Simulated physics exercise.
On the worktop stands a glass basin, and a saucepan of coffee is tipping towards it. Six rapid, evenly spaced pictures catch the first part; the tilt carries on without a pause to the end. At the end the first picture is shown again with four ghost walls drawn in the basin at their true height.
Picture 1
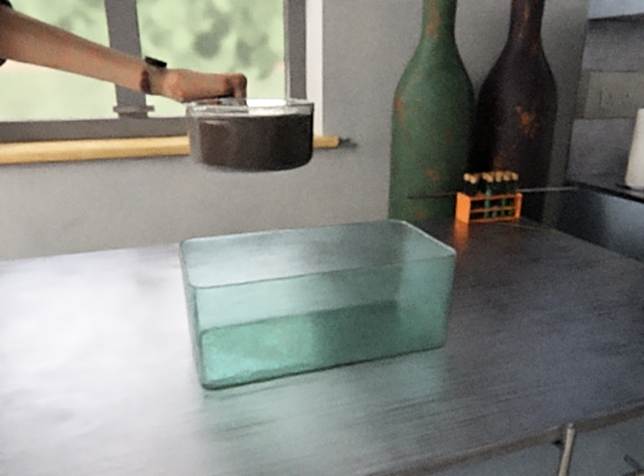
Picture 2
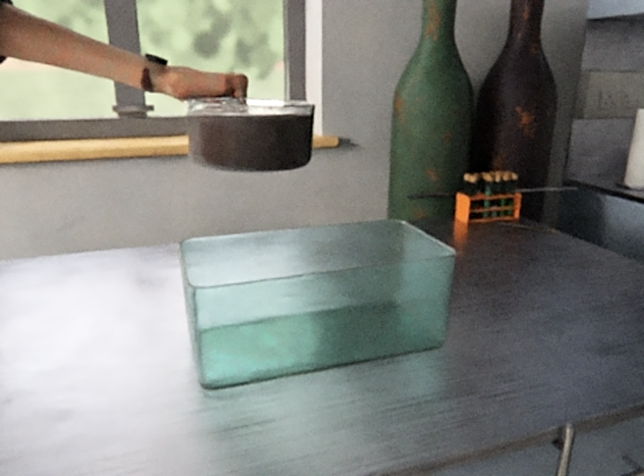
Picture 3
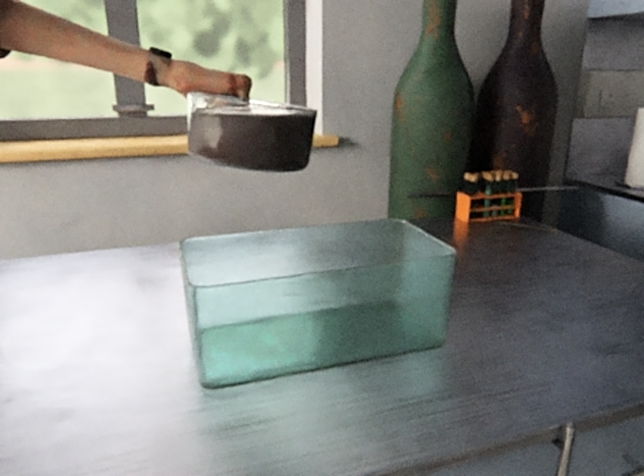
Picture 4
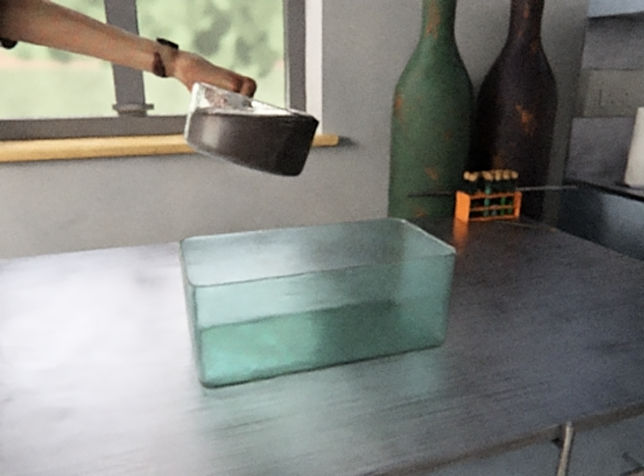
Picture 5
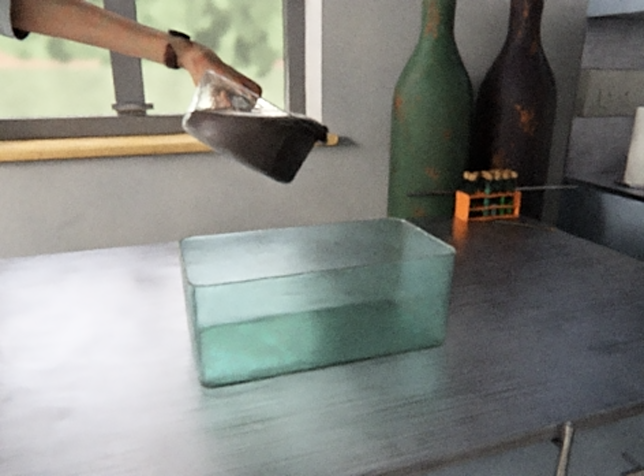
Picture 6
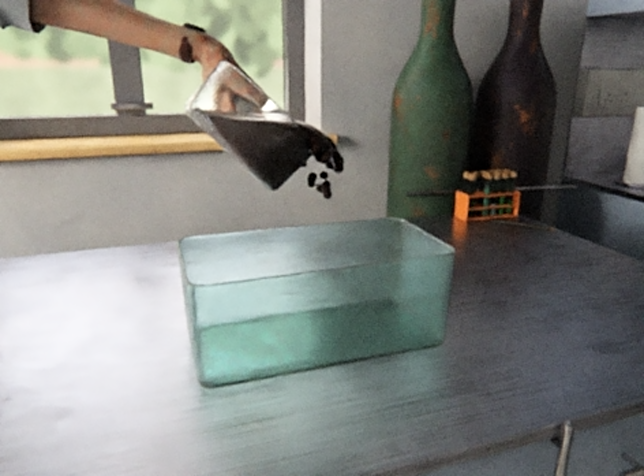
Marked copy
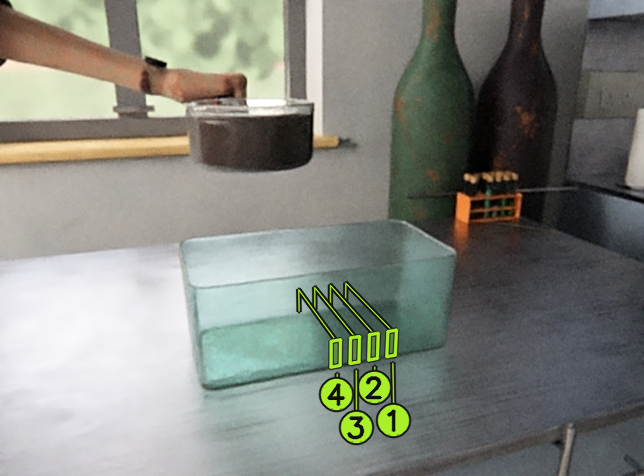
At the start, a hand holds a glass saucepan of dark coffee level above a clear basin partly filled with greenish liquid on a worktop. The hand then tilts the pan to the right, gradually at first and then more steeply, until dark drops spill over its lip above the basin.
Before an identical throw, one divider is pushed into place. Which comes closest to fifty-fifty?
2.
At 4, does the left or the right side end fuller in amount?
More ends on the right.
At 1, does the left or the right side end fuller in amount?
More ends on the left.
In lime, 1 at (392, 363); 2 at (374, 366); 3 at (356, 370); 4 at (337, 373).
With 1, about 68 % ends left of the wall and 30 % right of it; 3 % is lost outside.
With 2, about 48 % ends left of the wall and 50 % right of it.
With 3, about 33 % ends left of the wall and 66 % right of it.
With 4, about 22 % ends left of the wall and 77 % right of it.
